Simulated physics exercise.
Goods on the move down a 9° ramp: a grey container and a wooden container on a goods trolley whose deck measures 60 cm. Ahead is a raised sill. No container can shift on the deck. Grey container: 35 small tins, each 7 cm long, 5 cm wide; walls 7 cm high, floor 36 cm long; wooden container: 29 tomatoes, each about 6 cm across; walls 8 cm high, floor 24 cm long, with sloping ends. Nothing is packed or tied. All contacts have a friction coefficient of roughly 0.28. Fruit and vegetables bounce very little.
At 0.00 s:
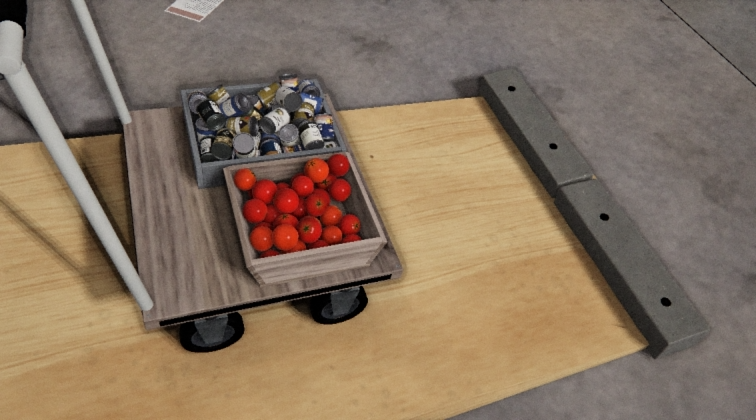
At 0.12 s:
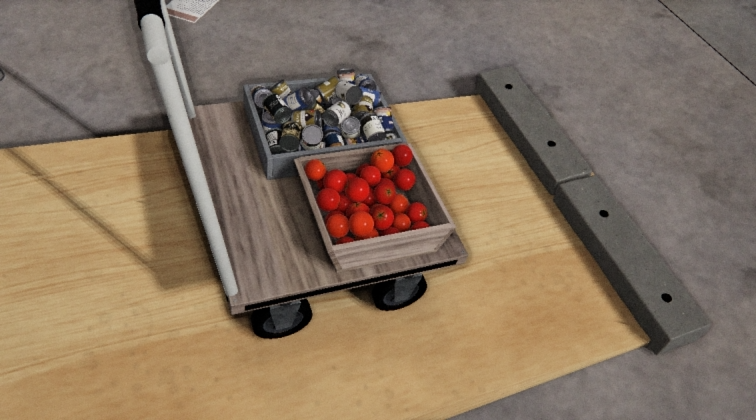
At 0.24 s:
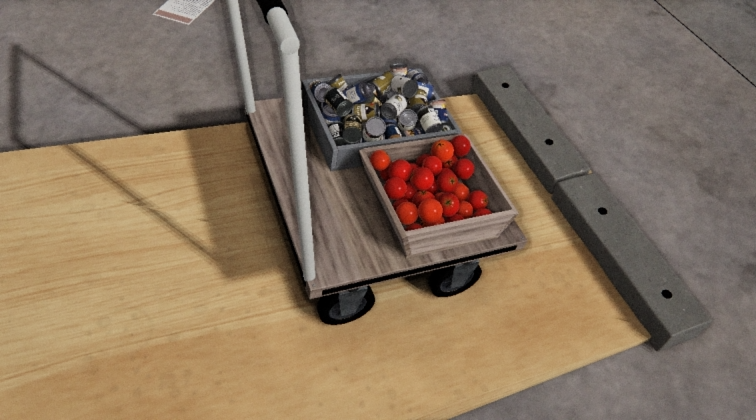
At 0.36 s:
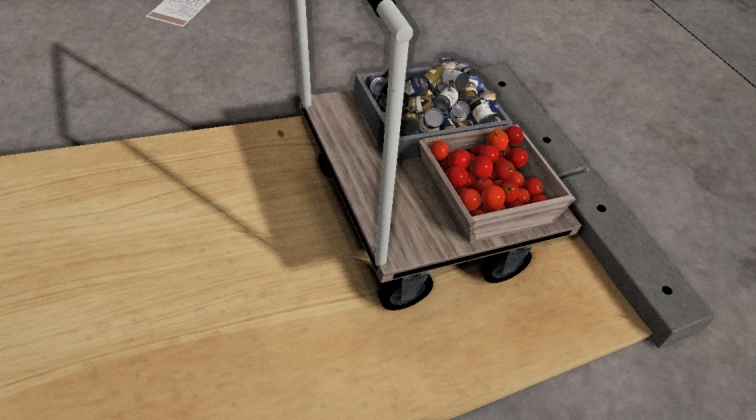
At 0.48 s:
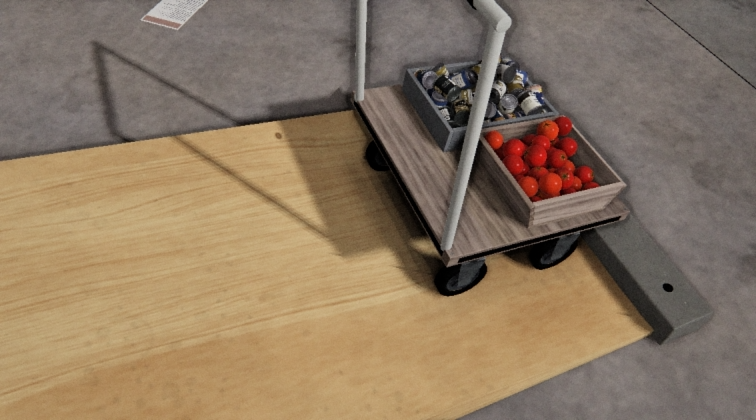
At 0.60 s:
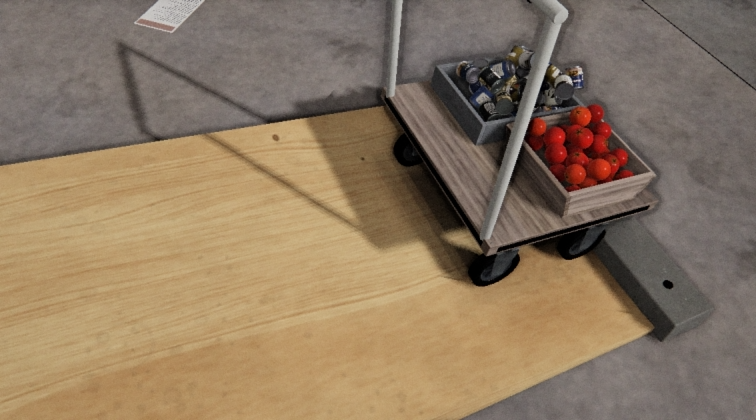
The video shows a goods trolley carrying a grey container of small tins and a wooden container of round red items, rolling rightward along a wooden surface up to a grey sill, where the tins shift toward their container's right side.
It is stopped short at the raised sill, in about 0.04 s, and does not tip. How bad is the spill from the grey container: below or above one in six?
Out of the grey container go more than a sixth of the small tins.
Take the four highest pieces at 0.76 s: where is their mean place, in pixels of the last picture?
Near (578, 54).
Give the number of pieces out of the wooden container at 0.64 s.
Out by then, roughly: Wooden container 0.
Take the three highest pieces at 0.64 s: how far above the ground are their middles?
Roughly 54 cm.
After 0.64 s, 3 of 35 out of the grey container and 0 of 29 out of the wooden container.
After 0.76 s, 5 of 35 out of the grey container and 0 of 29 out of the wooden container.
After 0.99 s, 10 of 35 out of the grey container and 2 of 29 out of the wooden container.
Final count (at 1.49 s), 10 of 35 out of the grey container and 2 of 29 out of the wooden container. Asked share, 10 of 35, 29 per cent.
